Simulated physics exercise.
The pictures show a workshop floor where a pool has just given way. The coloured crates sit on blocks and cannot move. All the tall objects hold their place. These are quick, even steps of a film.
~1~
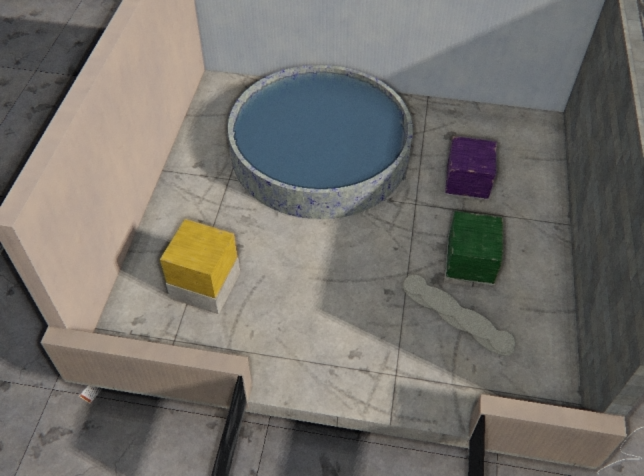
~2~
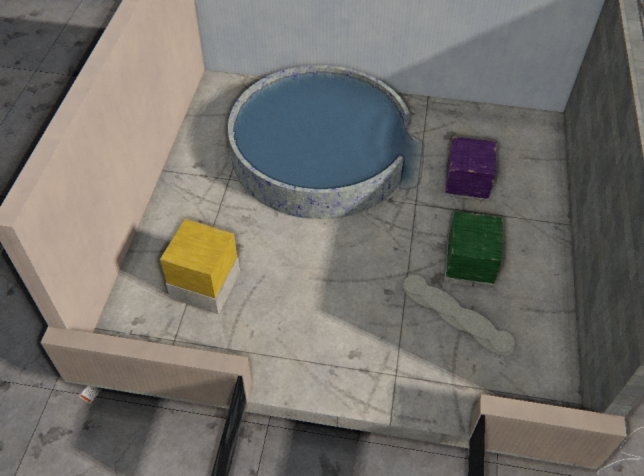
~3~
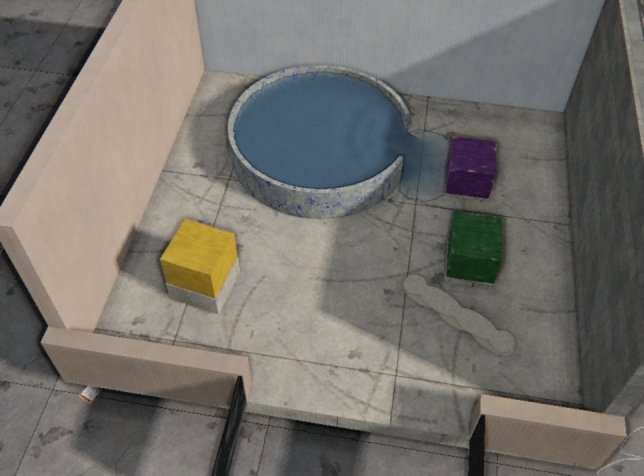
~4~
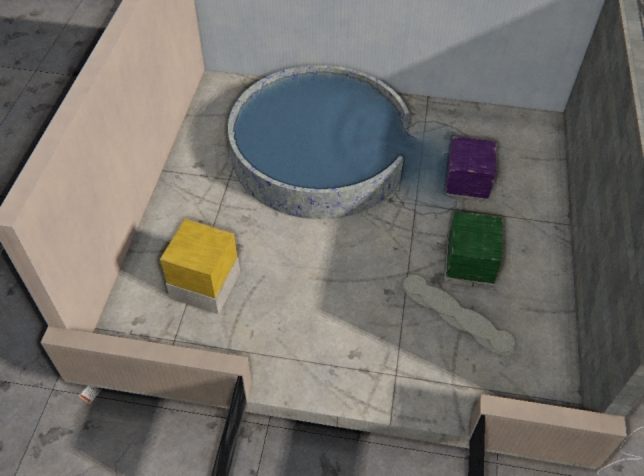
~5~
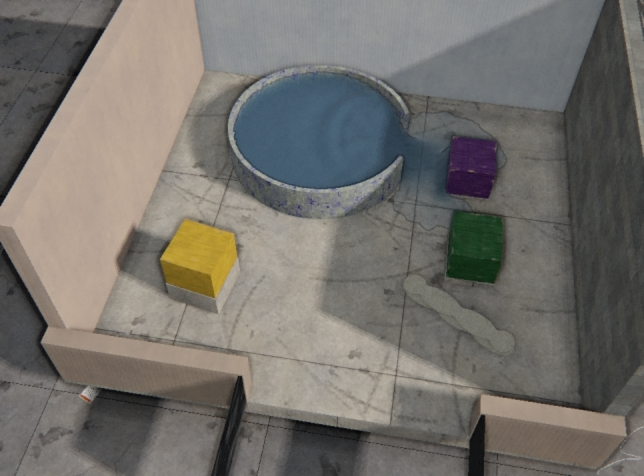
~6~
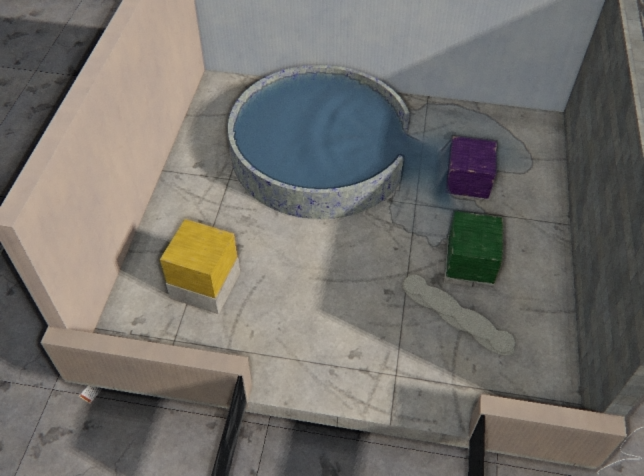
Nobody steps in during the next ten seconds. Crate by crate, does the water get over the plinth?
In the end: The yellow crate escapes dry; the purple crate is wetted; the green crate is wetted.
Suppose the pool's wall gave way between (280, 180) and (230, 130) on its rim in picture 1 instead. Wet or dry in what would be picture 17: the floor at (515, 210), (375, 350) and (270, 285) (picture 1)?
As listed: Dry, no water, covered.
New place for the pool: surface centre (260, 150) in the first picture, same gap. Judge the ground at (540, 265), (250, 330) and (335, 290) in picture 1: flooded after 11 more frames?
As listed: Flooded, free of water, free of water.
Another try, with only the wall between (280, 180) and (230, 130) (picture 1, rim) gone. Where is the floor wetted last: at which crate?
Last comes the purple crate.
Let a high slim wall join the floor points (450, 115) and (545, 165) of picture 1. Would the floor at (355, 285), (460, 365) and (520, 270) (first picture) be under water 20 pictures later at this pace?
In turn: Under water, free of water, awash.
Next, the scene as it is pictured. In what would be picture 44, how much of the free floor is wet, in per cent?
Roughly 75 per cent.
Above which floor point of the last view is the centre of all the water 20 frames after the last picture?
Close to (382, 167).
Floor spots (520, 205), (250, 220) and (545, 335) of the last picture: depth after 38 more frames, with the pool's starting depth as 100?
Roughly 16, 0 and 25 per cent, in turn.
A moment on, water covers 20 % of the floor; the yellow crate not reached, the purple crate water round its plinth, the green crate water round its plinth.
Next, water covers 35 % of the floor; the yellow crate not reached, the purple crate water round its plinth, the green crate water round its plinth.
Then, water covers 55 % of the floor; the yellow crate water round its plinth, the purple crate water round its plinth, the green crate water round its plinth.
Later, water covers 75 % of the floor; the yellow crate water round its plinth, the purple crate water round its plinth, the green crate water round its plinth.
In the end, water covers 95 % of the floor; the yellow crate stayed above the water, the purple crate was topped, the green crate was topped.
